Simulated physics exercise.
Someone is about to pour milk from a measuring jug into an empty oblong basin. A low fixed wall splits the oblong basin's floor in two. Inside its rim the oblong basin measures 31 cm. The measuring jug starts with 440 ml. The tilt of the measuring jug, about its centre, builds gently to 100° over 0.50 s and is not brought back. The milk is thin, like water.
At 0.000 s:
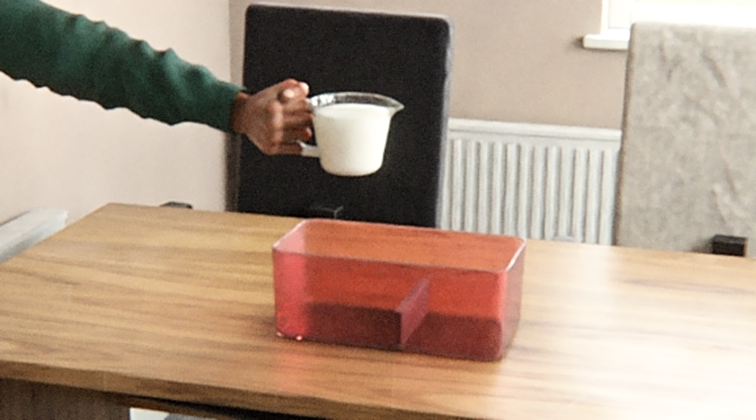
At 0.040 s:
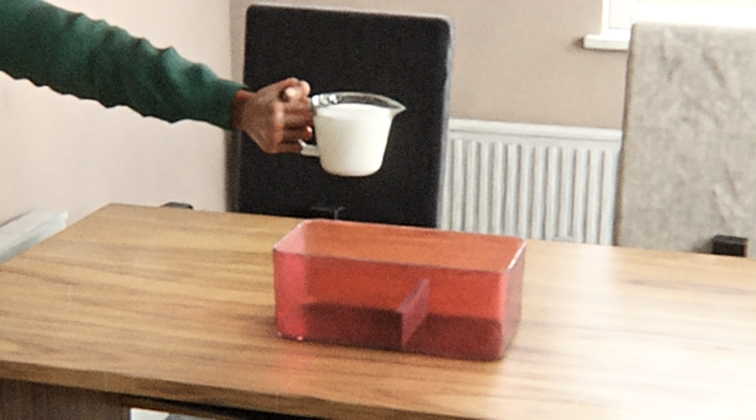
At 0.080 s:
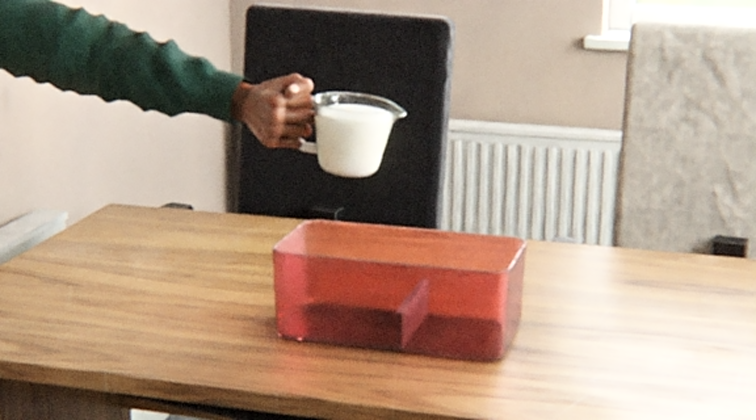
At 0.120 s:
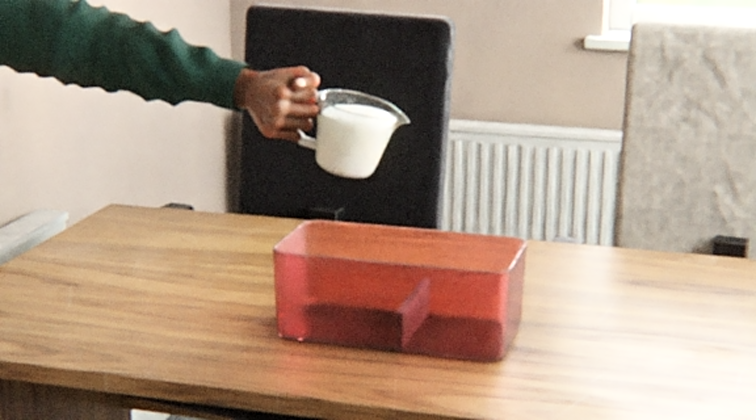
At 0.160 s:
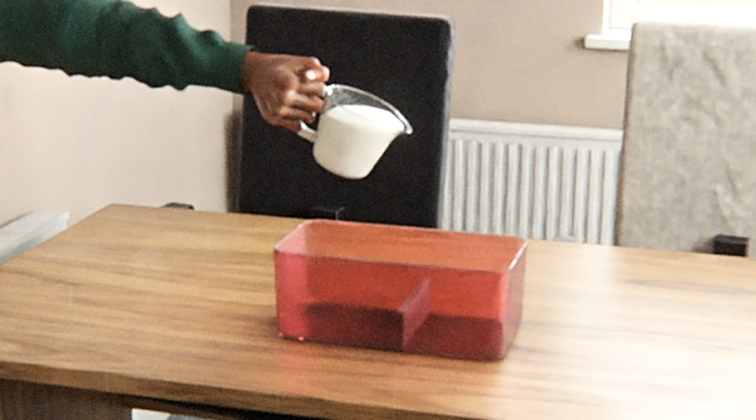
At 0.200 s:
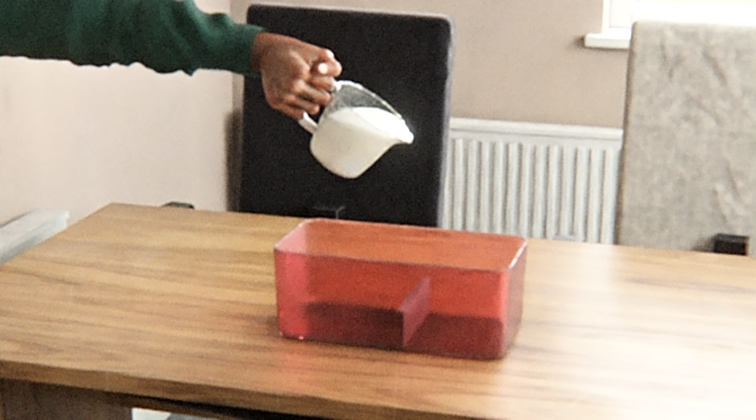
Glass measuring jug of milk tilting gradually rightward in a person's hand above a red transparent basin on a wooden table.
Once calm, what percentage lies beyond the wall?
The far part has some 88 per cent.
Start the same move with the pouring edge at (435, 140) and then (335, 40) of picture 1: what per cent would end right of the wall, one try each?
In turn about 90 and 5 per cent.
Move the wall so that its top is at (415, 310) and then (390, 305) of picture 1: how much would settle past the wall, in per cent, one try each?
First 85, then 85 per cent.
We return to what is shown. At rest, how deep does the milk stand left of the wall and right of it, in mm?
Left about 2 mm, right about 20 mm.
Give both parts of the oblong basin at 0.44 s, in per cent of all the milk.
Some 0 per cent left and 28 right.
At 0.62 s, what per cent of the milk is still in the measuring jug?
About 5 per cent.
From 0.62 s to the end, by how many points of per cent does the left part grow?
Near 6 in a hundred.
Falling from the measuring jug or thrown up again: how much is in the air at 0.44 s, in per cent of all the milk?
Near 34 in a hundred.
After 0.44 s the tilt is 96° and 36 per cent is still to pour, 0 is left of the wall and 29 right of it.
After 0.62 s the tilt is 100° and 5 per cent is still to pour, 2 is left of the wall and 79 right of it.
After 0.80 s the tilt is 100° and 0 per cent is still to pour, 7 is left of the wall and 88 right of it.
After 1.00 s the tilt is 100° and 0 per cent is still to pour, 8 is left of the wall and 88 right of it.
In the end 8 per cent lies left of the wall, 88 right of it and 4 outside.
